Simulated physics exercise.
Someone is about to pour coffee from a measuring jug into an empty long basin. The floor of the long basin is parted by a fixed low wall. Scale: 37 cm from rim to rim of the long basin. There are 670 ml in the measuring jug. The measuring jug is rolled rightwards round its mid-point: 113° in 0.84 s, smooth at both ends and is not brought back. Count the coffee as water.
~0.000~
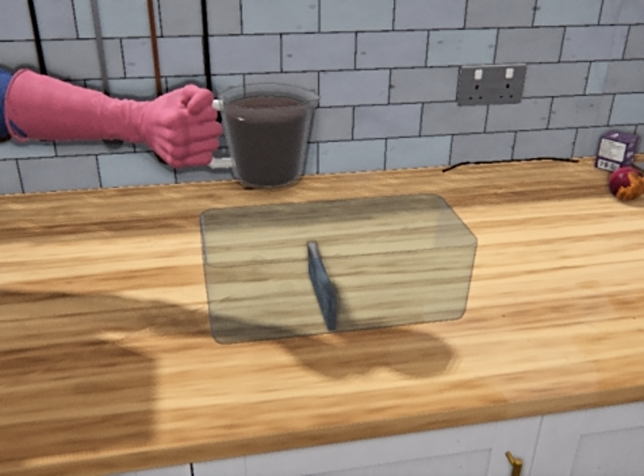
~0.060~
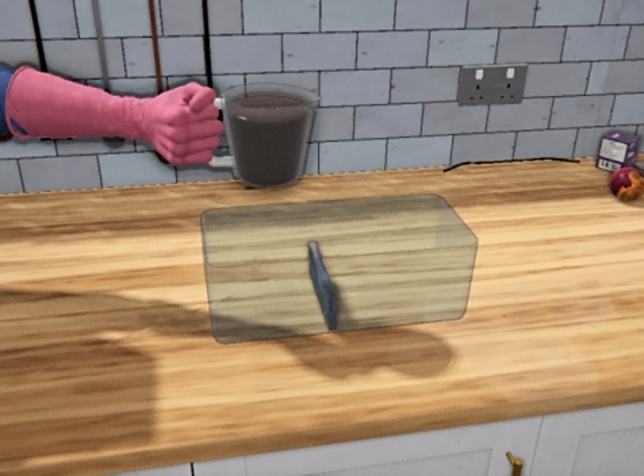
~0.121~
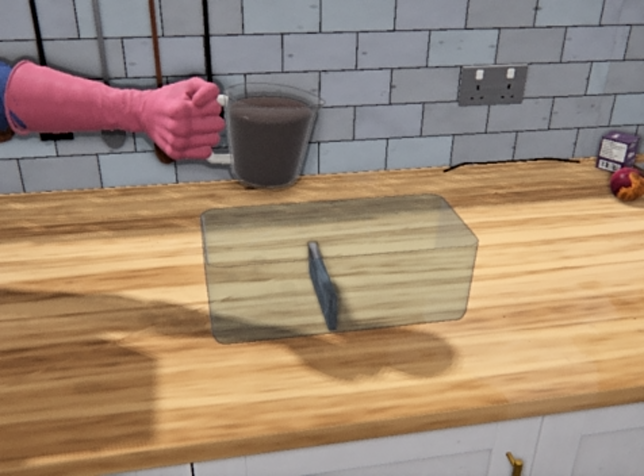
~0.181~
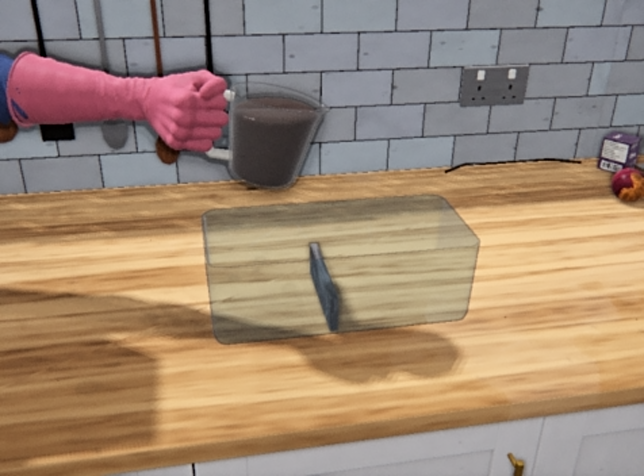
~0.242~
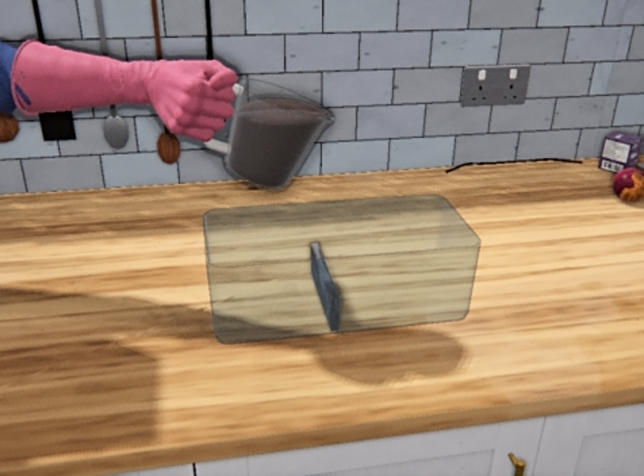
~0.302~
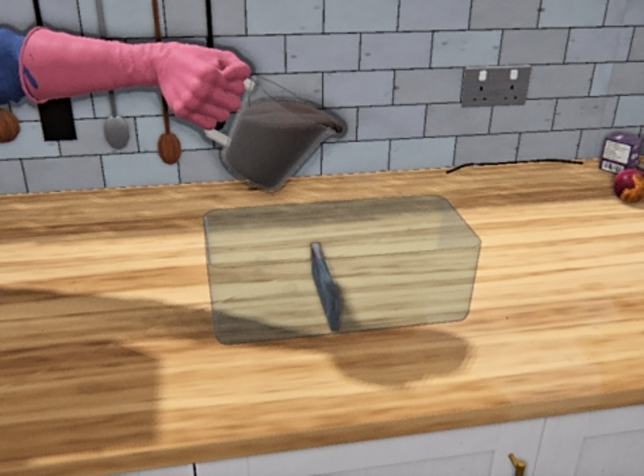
At first, a pink-gloved hand holds a clear jug of dark liquid almost upright above a wooden counter, behind a see-through basin with a thin blue-grey piece in it. The hand then tilts the jug gradually rightwards, until it leans clearly with the liquid near its lowered rim.
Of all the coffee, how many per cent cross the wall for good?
About 96 per cent.
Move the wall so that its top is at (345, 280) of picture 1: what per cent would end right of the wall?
In that case some 75 per cent.
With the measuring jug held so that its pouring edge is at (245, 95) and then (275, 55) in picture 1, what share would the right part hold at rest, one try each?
In turn about 5 and 60 per cent.
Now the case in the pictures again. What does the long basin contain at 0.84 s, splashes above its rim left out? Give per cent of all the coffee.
Some 90 per cent.
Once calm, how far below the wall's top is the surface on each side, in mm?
Left about 54 mm, right about 34 mm.
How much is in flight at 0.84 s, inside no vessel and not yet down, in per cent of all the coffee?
Some 6 per cent.
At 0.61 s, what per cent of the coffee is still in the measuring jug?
Some 44 per cent.
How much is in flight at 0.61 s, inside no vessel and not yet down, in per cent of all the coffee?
About 28 per cent.
Then, 0.61 s in, the tilt is 94° and 43 per cent is still to pour, 0 is left of the wall and 29 right of it.
Then, 0.84 s in, the tilt is 113° and 4 per cent is still to pour, 2 is left of the wall and 88 right of it.
Then, 1.08 s in, the tilt is 113° and 0 per cent is still to pour, 3 is left of the wall and 97 right of it.
Then, 1.34 s in, the tilt is 113° and 0 per cent is still to pour, 3 is left of the wall and 96 right of it.
Finally, 3 per cent lies left of the wall, 96 right of it and 1 outside.
